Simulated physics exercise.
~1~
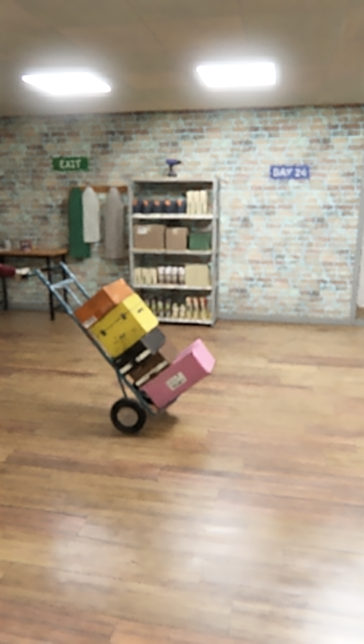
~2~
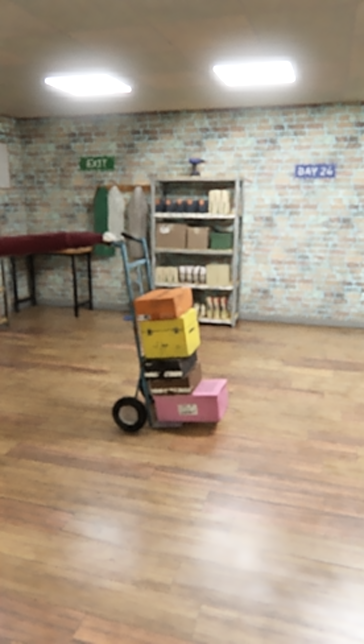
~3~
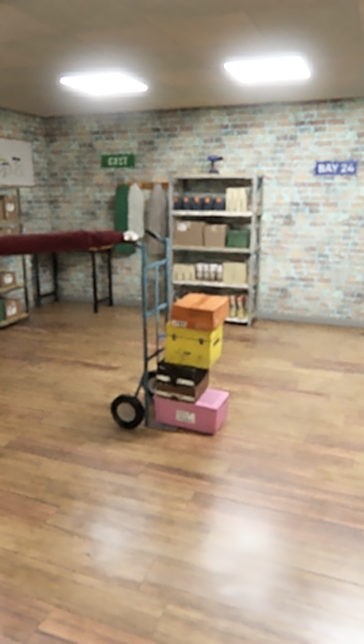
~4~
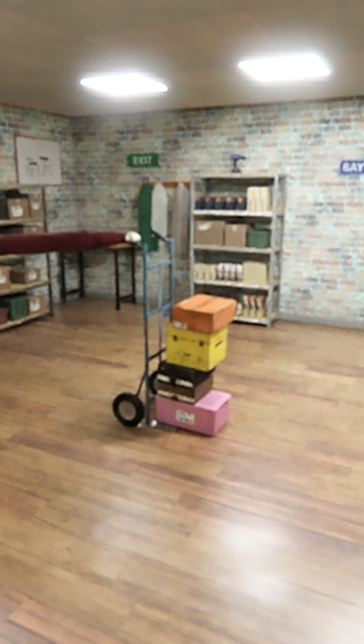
A blue hand truck stacked with a pink tote, brown and black boxes, a yellow toolbox and an orange box tilts upright from a leaning position as a dark red arm meets its handle, and the stack ends standing on the wooden floor, slightly uneven.
